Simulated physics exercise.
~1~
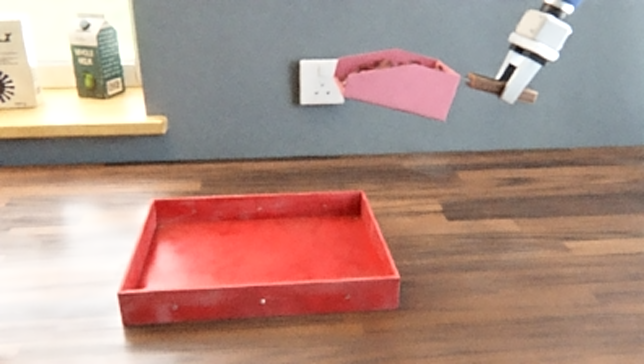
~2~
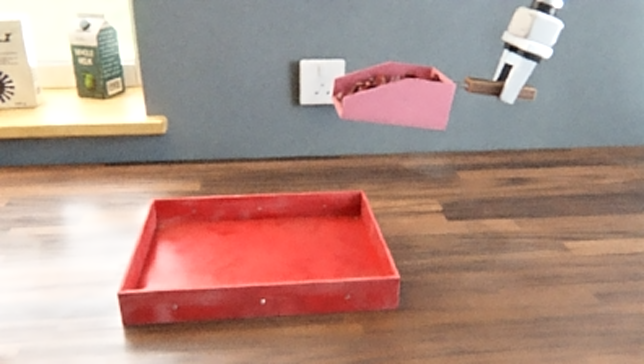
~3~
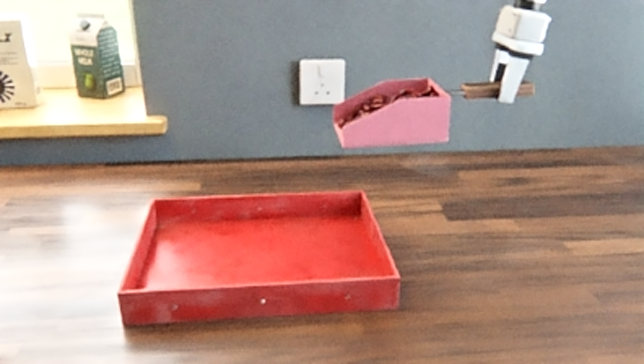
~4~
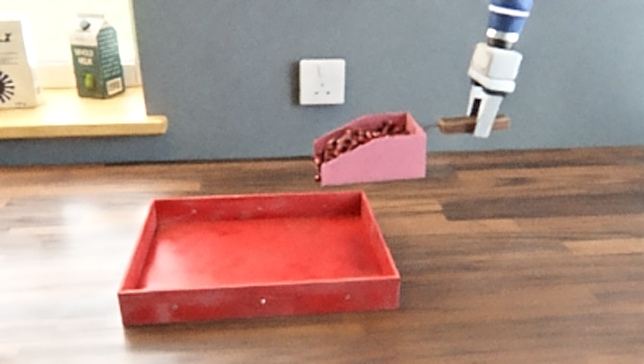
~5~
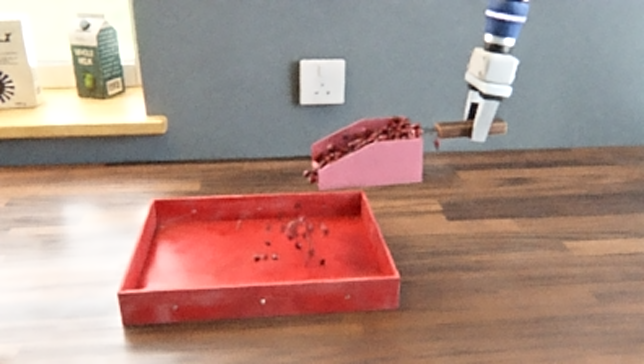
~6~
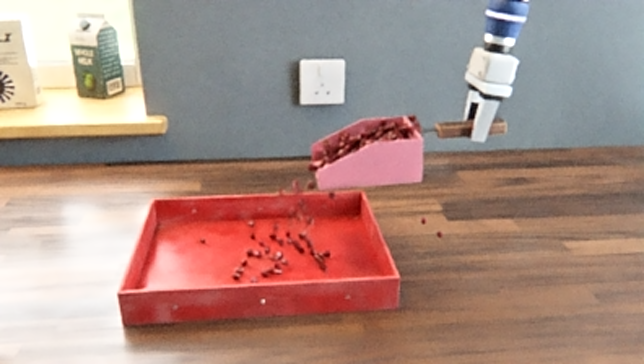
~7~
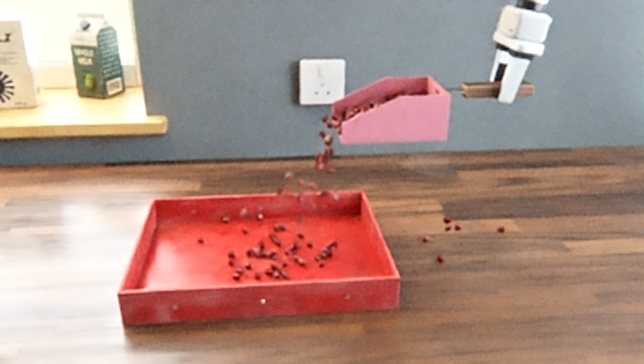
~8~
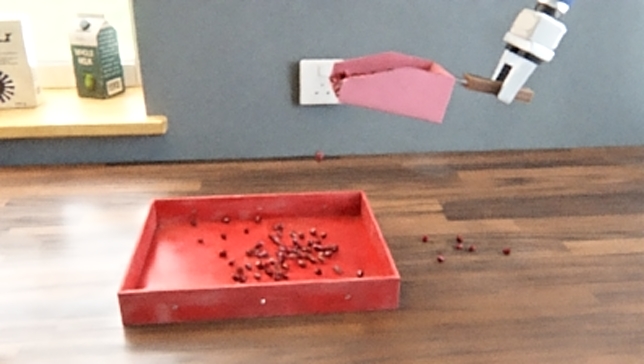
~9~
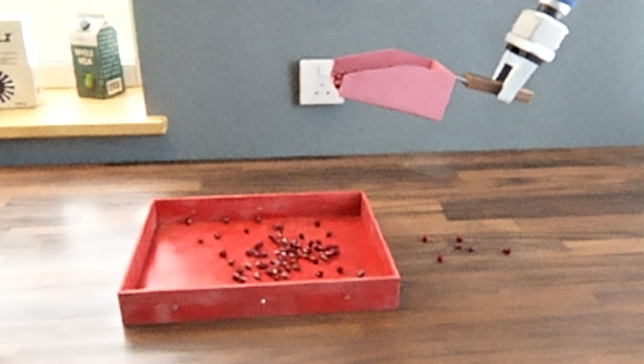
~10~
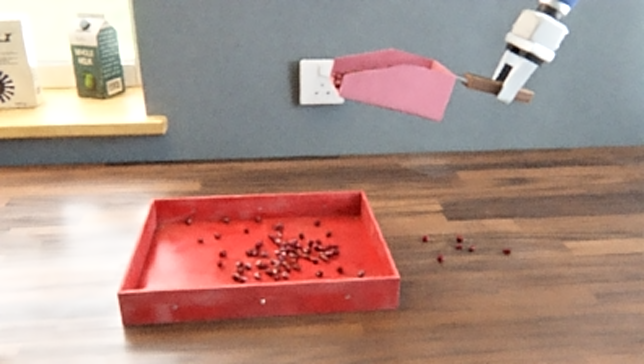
On a wooden counter, a robot arm tips some beans from a pink scoop into a red tray, spilling a few.
